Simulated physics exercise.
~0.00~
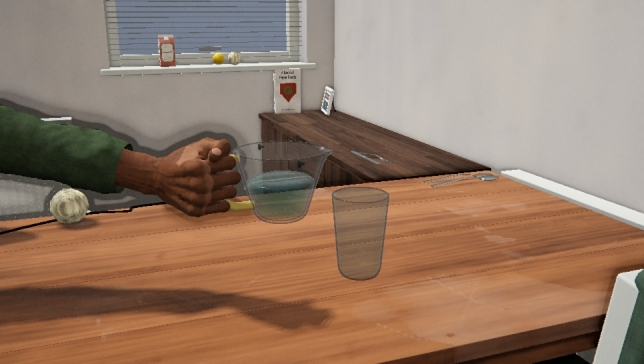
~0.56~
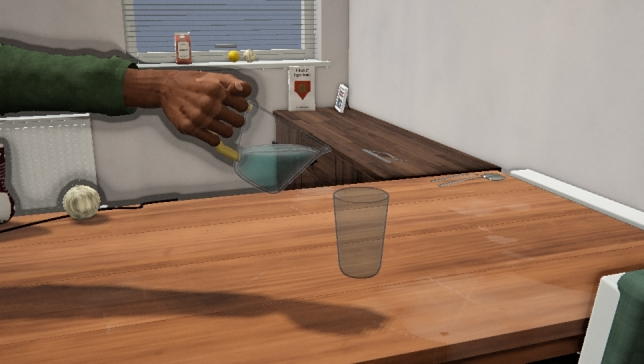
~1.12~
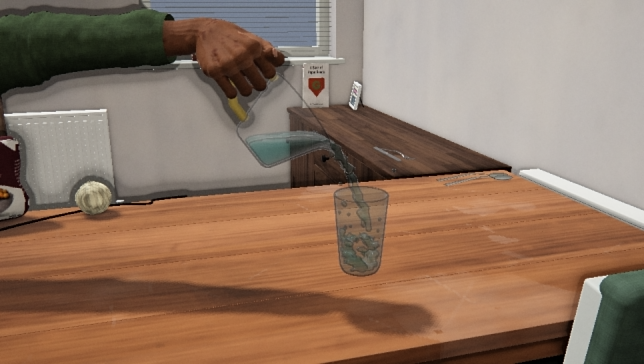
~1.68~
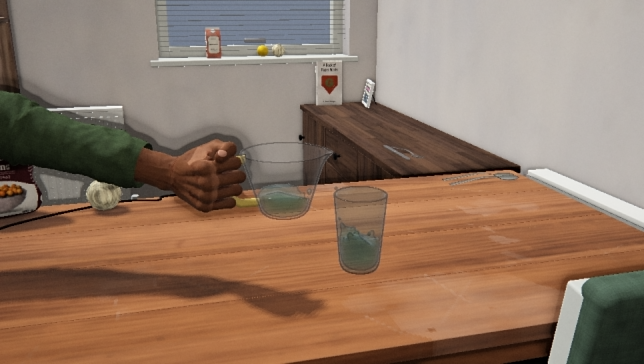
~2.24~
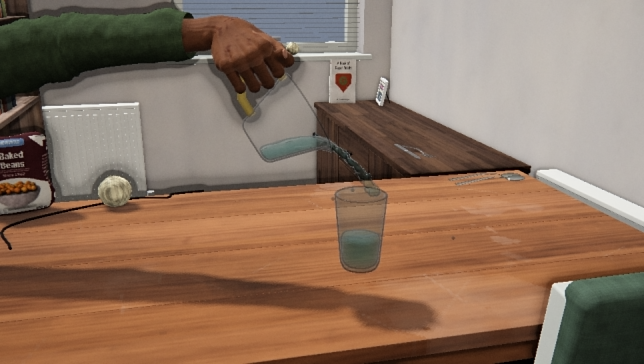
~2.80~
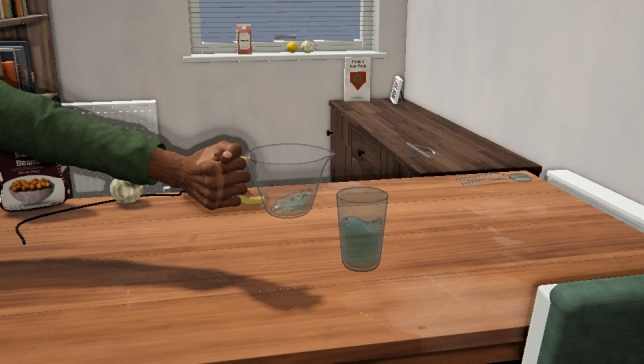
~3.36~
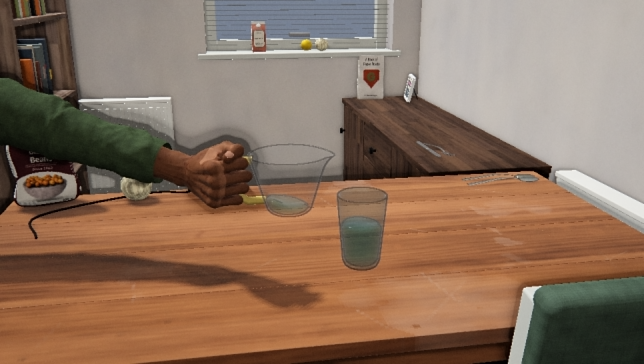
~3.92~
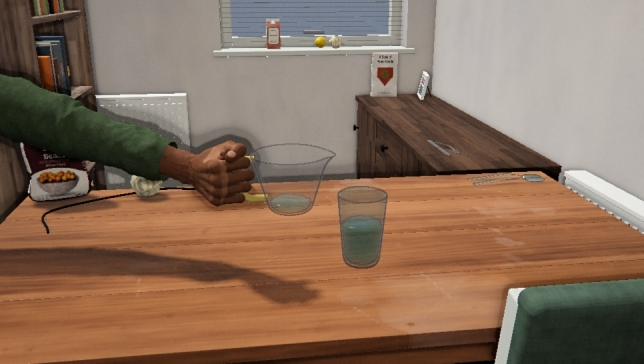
A hand in a green sleeve tilts a clear measuring jug of bluish water to the right, pouring into an empty tumbler on a wooden table, levels it, then pours again. The jug returns level with a little water left, and the tumbler stands partly filled.
